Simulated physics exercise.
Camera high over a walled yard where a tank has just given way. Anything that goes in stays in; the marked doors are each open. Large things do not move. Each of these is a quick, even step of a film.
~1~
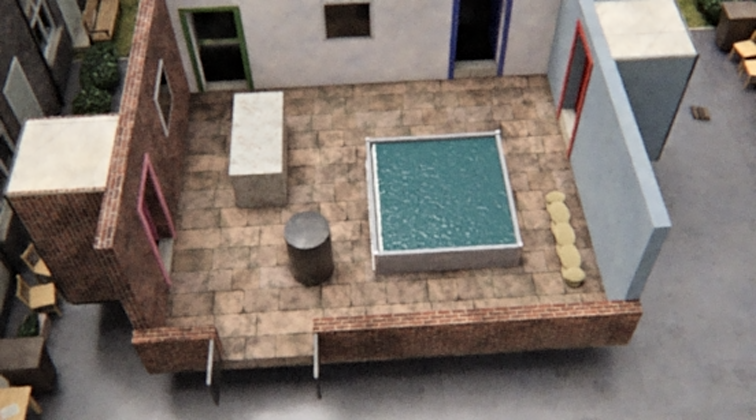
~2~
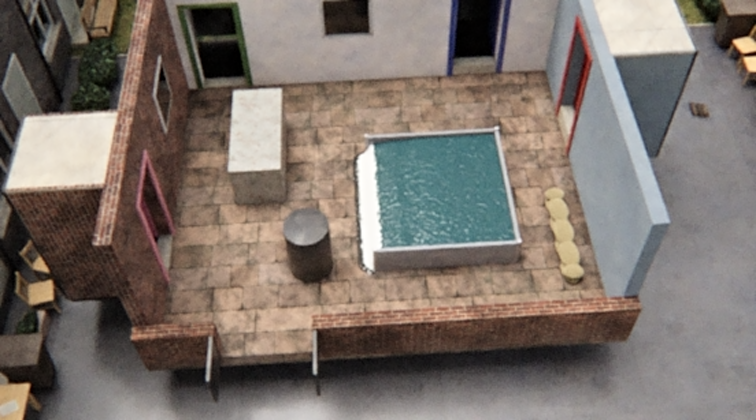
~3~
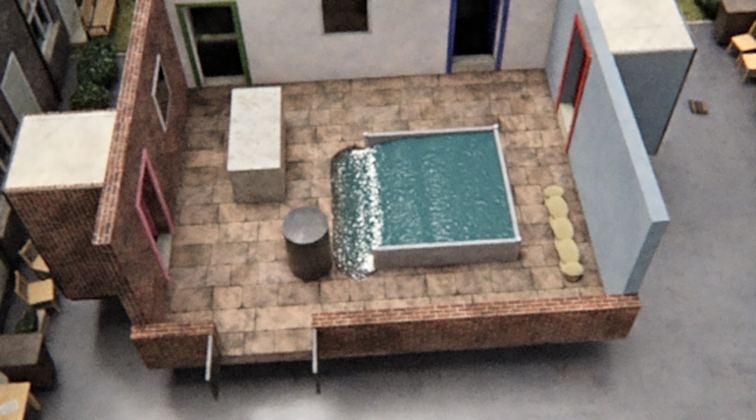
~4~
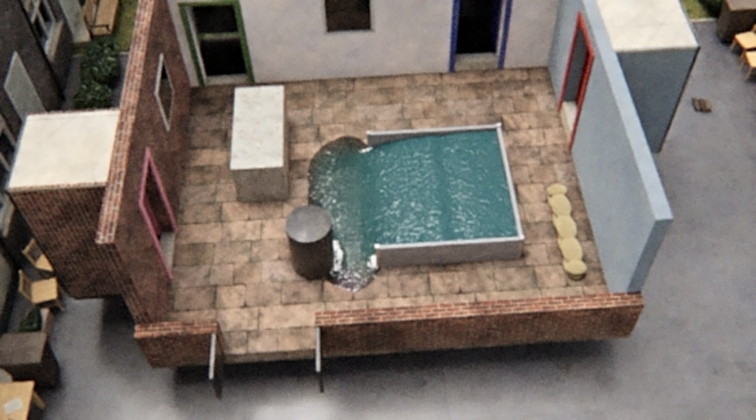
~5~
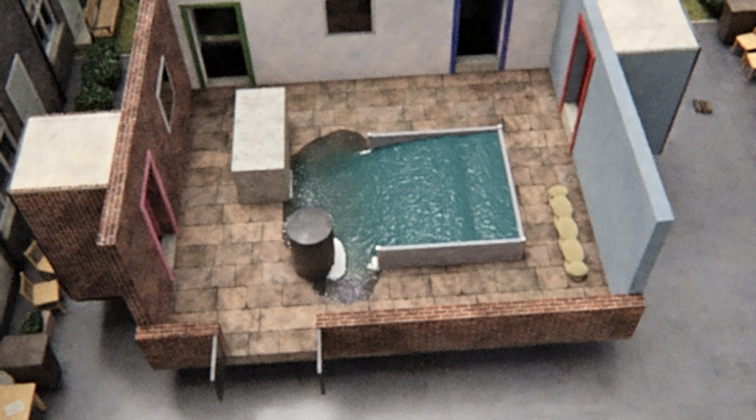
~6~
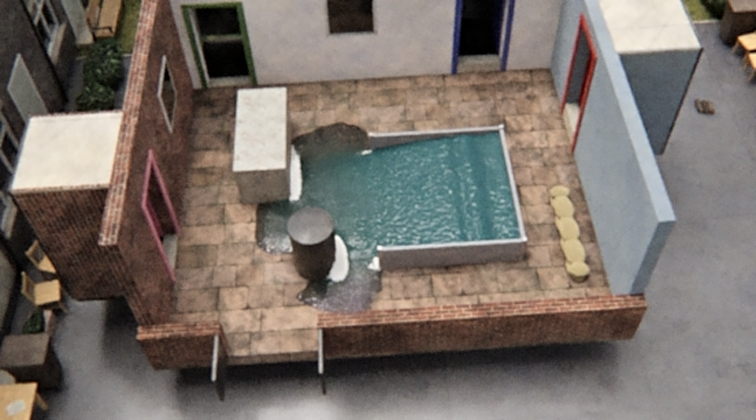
In a brick-walled yard seen from above, the left side of a square tank gave way, and greenish-blue water poured out leftward across the paving, spreading around a dark barrel and reaching a pale block.
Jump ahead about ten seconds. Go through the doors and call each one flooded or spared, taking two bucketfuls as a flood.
Red door: Spared, blue door: Spared, pink door: Flooded, green door: Flooded.
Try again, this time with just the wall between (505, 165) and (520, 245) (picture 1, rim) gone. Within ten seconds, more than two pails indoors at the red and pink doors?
The red door falls short, while the pink door falls short.
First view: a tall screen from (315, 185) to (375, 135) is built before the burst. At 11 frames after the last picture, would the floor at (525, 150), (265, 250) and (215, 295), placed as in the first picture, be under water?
Results in order: Bone-dry / swamped / swamped.
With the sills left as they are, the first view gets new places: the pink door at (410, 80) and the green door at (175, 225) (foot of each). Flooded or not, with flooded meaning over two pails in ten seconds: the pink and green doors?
Note - the pink door ends up short of it; the green door ends up above it.
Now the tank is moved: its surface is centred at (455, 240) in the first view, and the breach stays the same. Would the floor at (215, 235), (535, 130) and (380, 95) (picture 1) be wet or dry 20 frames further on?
Hit, spared, hit.
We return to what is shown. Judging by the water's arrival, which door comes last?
Answer - the red one.
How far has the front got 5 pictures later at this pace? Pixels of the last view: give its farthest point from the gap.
The farthest point of the front sits at (176, 263).
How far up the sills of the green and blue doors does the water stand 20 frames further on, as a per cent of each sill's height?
Respectively about 120 and 10 per cent.
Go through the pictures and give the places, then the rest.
In the first frame, the tank at (440, 193) is whole and still.
In the second frame, water pours out at (373, 205) and has run to (362, 156).
In the third frame, the front is at (348, 151), out from the gap at (372, 204).
In the fourth frame, water pours out at (375, 203) and has run to (332, 146).
In the fifth frame, water pours out at (376, 205) and has run to (308, 149).
In the sixth frame, the front is at (294, 143), out from the gap at (378, 205).
A moment on, water covers 25 % of the floor; the red door not reached, the blue door not reached, the pink door wet at the sill, nothing in, the green door not reached.
Next, water covers 40 % of the floor; the red door not reached, the blue door not reached, the pink door over two buckets in, the green door not reached.
Then, water covers 65 % of the floor; the red door not reached, the blue door wet at the sill, nothing in, the pink door far over two buckets in, the green door wet at the sill, nothing in.
Later, water covers 85 % of the floor; the red door wet at the sill, nothing in, the blue door wet at the sill, nothing in, the pink door far over two buckets in, the green door over two buckets in.
In the end, water covers 95 % of the floor; the red door wet at the sill, nothing in, the blue door wet at the sill, nothing in, the pink door far over two buckets in, the green door far over two buckets in.
